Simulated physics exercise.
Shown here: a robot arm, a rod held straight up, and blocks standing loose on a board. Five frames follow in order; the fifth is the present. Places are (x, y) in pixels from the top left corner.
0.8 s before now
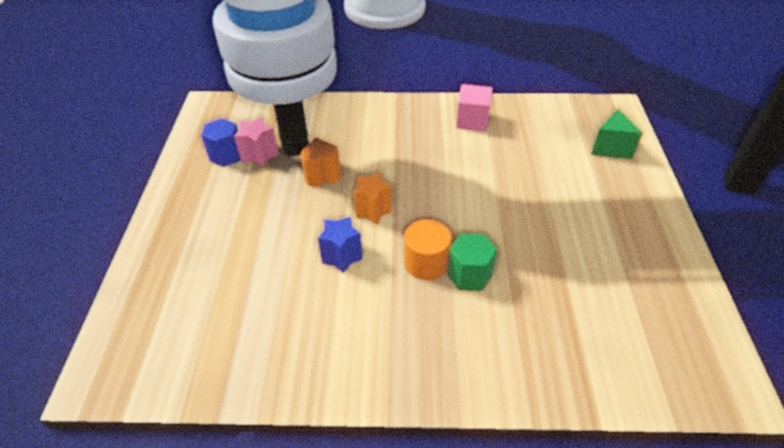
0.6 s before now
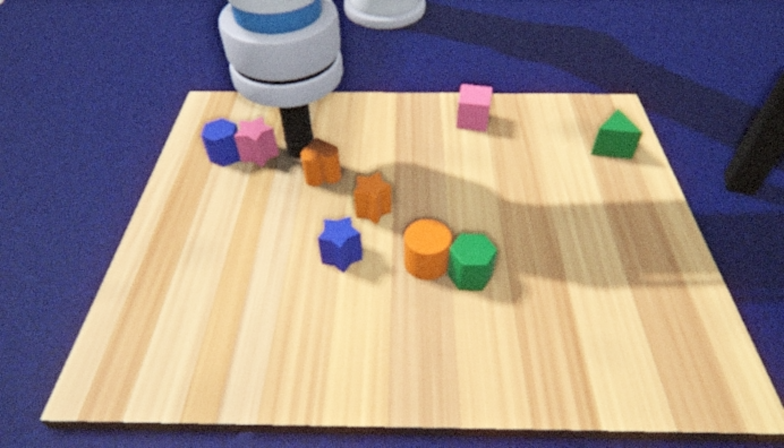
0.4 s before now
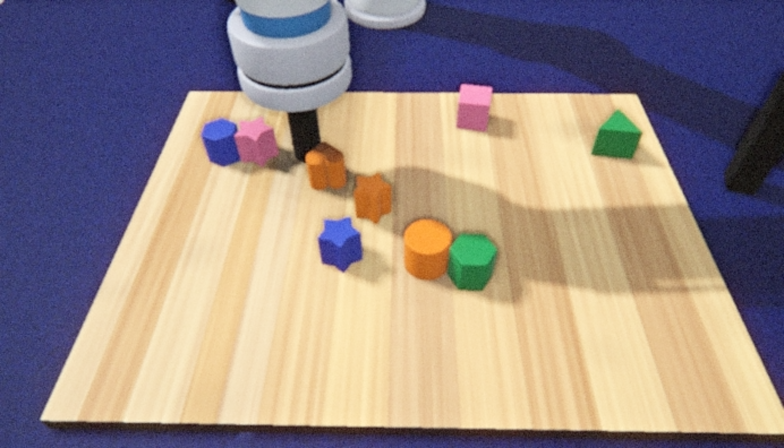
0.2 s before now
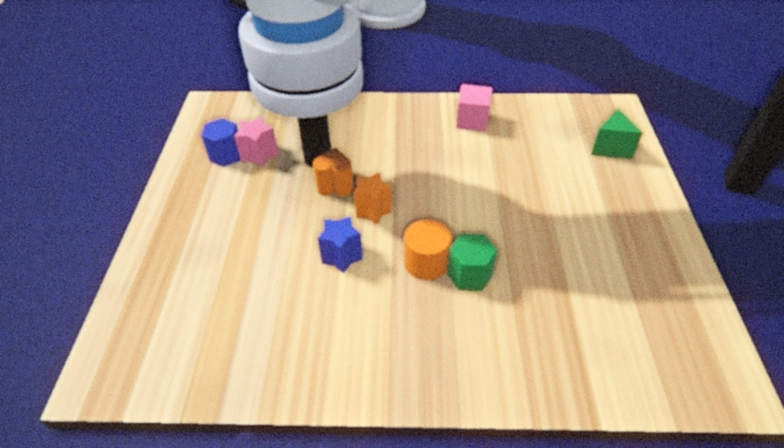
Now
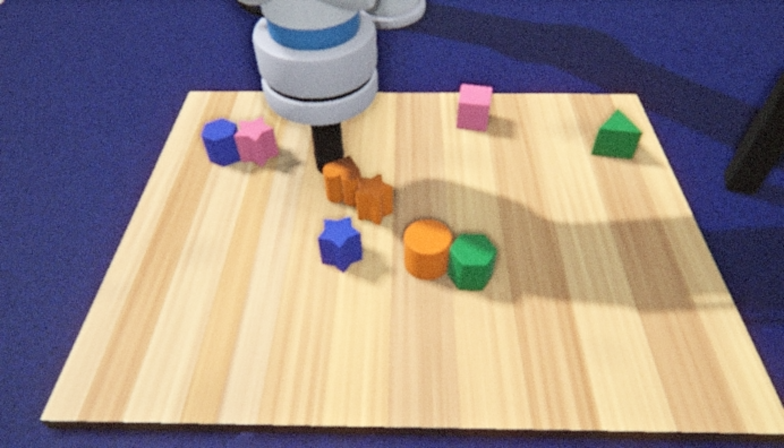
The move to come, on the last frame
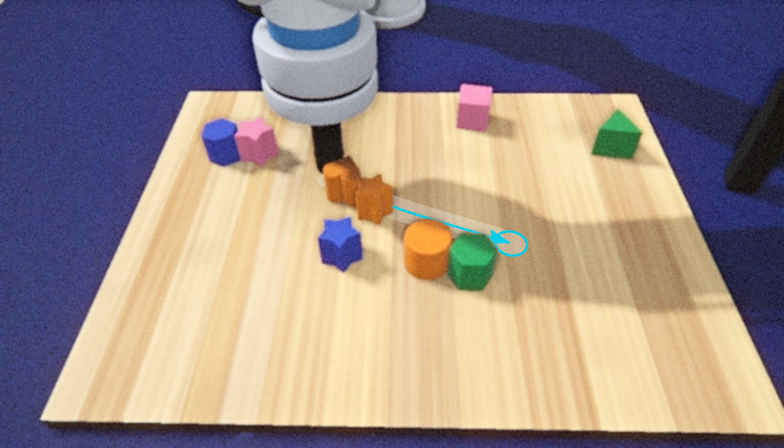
In this clip, a robot arm holding an upright black rod moves a short way right and toward the viewer, pushing an orange block up close to the orange star block, while the other blocks on the wooden board stay still.
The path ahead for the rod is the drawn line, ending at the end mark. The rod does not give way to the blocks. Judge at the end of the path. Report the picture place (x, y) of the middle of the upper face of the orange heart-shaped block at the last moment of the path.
The middle of the upper face of the orange heart-shaped block will lie at about (362, 193) in the picture.
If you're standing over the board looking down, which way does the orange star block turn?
My answer: Anticlockwise.
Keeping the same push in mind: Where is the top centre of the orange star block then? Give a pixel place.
It ends at (398, 205).
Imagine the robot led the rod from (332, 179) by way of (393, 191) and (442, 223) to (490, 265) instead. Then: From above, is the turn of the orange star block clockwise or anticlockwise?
Top view: Counterclockwise.
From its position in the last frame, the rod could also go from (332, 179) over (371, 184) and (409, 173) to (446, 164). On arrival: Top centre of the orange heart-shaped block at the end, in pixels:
It comes to (358, 179).
Drawn move, from (332, 179) by way of (384, 203) and (445, 223) to (511, 243).
The first path, step by step. One third of the way, rod at (385, 192); orange heart-shaped block at (362, 193), turned 60° clockwise; orange star block at (392, 203), turned 50° anticlockwise.
Two thirds of the way, rod at (447, 212); orange heart-shaped block at (362, 193), turned 60° clockwise; orange star block at (398, 205), turned 20° anticlockwise.
At the end, rod at (514, 231); orange heart-shaped block at (362, 193), turned 60° clockwise; orange star block at (398, 205), turned 20° anticlockwise; green six-sided block still.
